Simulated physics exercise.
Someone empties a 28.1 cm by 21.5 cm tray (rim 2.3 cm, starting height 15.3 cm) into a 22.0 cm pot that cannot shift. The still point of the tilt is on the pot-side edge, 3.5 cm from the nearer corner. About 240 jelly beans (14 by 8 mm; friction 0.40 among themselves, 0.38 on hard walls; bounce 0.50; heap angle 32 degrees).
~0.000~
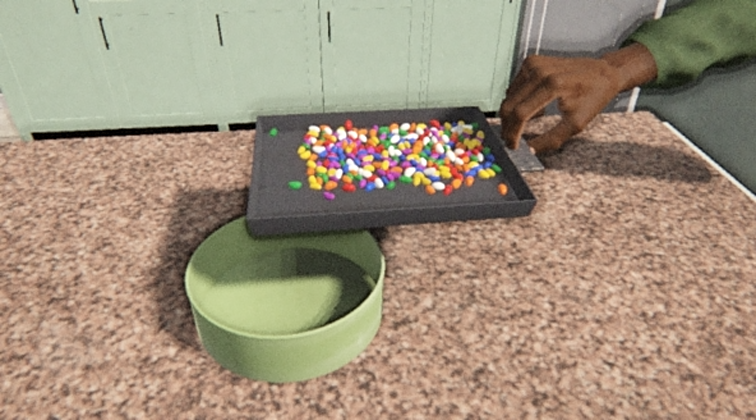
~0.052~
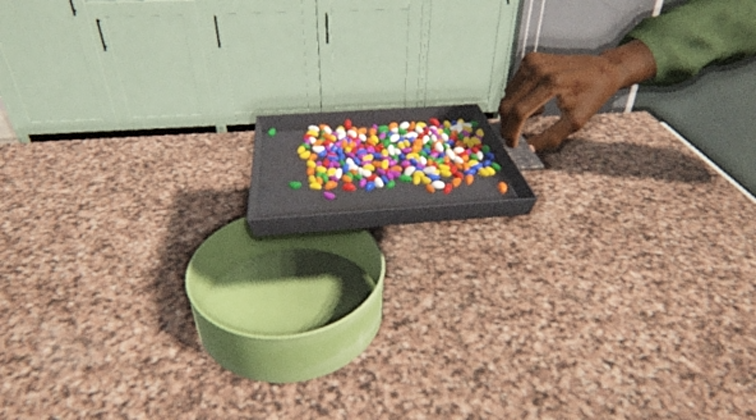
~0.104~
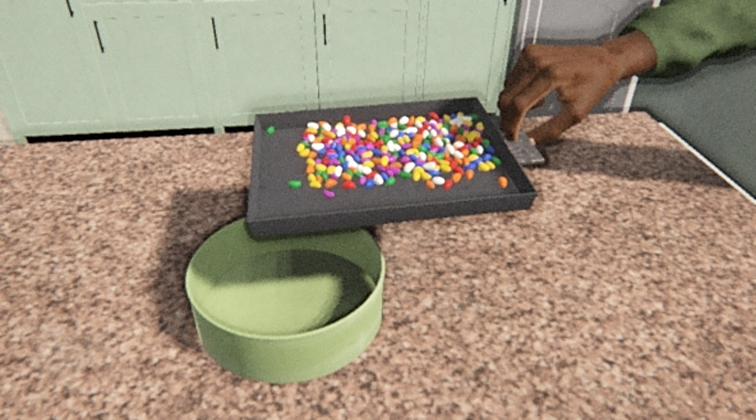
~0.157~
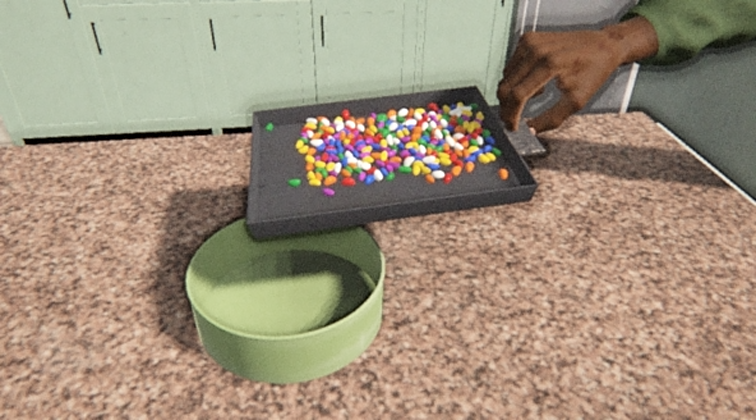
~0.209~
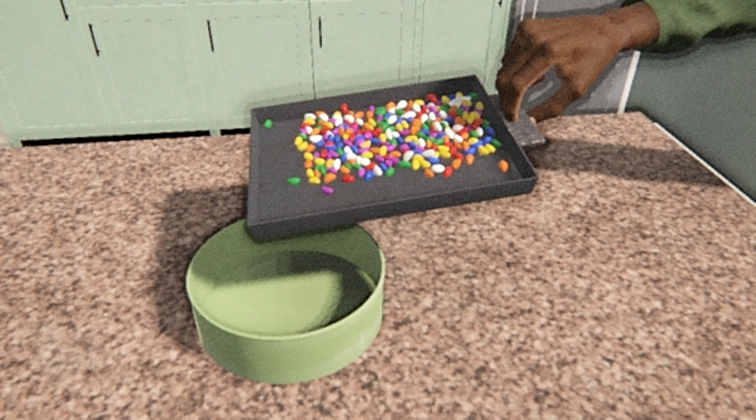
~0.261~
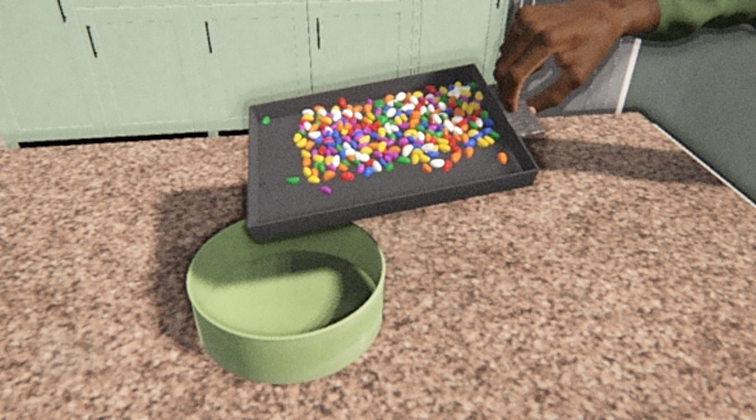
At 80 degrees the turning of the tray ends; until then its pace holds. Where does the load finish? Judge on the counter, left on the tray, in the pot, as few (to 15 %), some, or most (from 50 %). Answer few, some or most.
Counter: Few, tray: Few, pot: Most.
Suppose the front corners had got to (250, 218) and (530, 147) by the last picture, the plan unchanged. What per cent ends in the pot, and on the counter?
Pot 20, counter 40.
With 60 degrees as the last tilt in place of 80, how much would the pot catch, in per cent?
In that case some 30 per cent.
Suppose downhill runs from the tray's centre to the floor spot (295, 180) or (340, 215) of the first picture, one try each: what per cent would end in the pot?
Some 40 and 80 per cent.
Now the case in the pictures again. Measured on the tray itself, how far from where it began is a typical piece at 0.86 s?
About 13 cm.
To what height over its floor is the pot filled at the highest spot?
Roughly 3.0 cm.
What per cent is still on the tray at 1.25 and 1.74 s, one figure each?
About 80, 30.
Then, at 0.86 s, tilt 44 degrees; the tray holds 100 %, the pot 0 %.
After 1.25 s, tilt 65 degrees; the tray holds 80 %, the pot 15 %.
Then, at 1.74 s, tilt 80 degrees; the tray holds 30 %, the pot 55 %.
In the end, at 2.9 s, counter 5 %, tray 5 %, pot 85 %.
